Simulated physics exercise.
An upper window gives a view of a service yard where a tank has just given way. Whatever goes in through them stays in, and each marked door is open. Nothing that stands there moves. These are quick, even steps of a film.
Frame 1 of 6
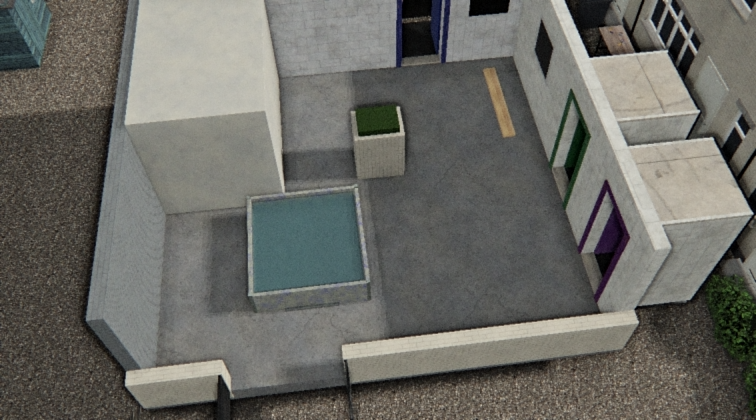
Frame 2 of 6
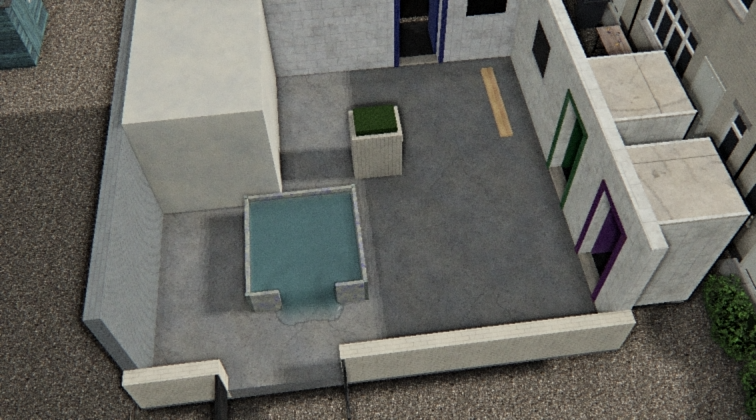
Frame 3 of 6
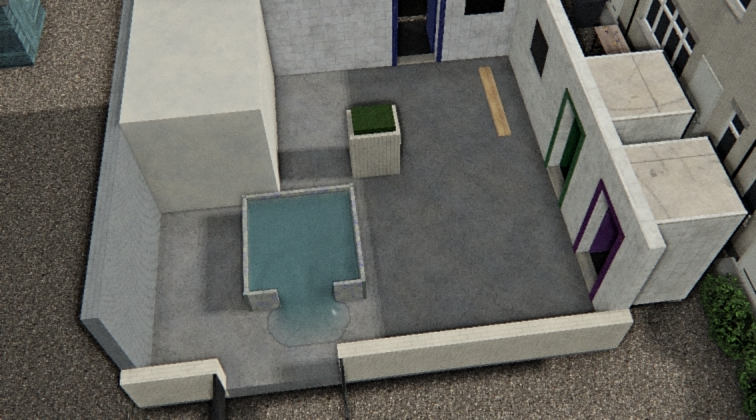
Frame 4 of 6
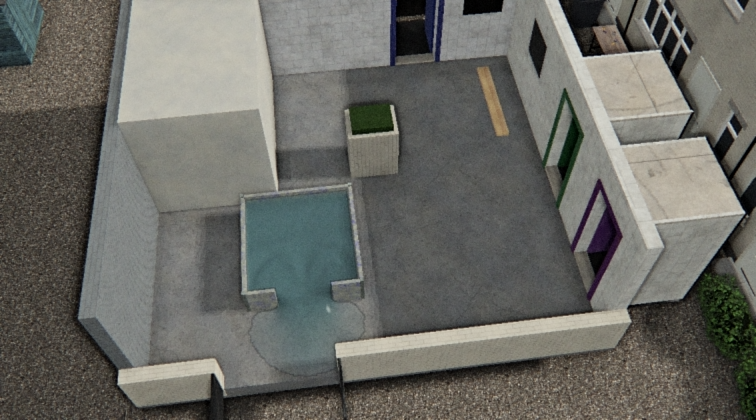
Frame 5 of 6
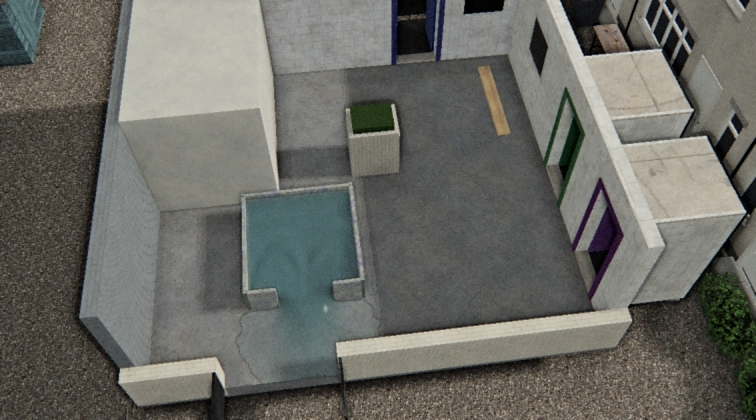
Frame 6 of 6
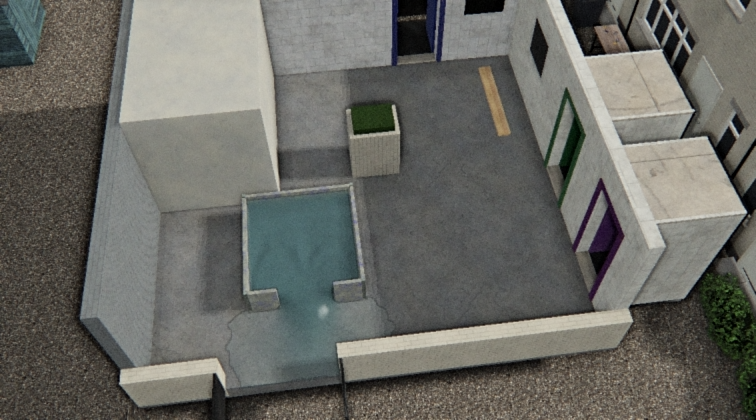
Water pours through a gap in the tank's front wall and spreads across the grey yard.
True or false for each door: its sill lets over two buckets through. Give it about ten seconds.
The purple door true; the green door false; the blue door false.
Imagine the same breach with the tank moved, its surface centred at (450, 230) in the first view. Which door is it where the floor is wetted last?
Bringing up the rear is the blue-painted one.
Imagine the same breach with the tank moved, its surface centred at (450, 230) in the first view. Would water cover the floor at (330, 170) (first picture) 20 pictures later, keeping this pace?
Answer: Spared.
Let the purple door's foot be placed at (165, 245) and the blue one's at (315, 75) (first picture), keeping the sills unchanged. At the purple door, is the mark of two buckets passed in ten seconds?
Purple: Comes in low.
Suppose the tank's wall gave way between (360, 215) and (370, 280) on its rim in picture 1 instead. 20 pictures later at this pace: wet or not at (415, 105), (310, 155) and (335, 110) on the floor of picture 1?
Untouched, untouched, untouched.
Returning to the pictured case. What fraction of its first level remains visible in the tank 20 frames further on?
48 percent or thereabouts.
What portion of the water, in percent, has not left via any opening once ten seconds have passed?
I'd put it near 38 %.
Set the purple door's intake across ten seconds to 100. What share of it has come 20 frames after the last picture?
Roughly 5 per cent.
A moment on, water covers 10 % of the floor; the purple door not reached, the green door not reached, the blue door not reached.
Next, water covers 15 % of the floor; the purple door not reached, the green door not reached, the blue door not reached.
Then, water covers 25 % of the floor; the purple door under two buckets in, the green door not reached, the blue door not reached.
Later, water covers 25 % of the floor; the purple door over two buckets in, the green door wet at the sill, nothing in, the blue door not reached.
In the end, water covers 30 % of the floor; the purple door over two buckets in, the green door wet at the sill, nothing in, the blue door not reached.
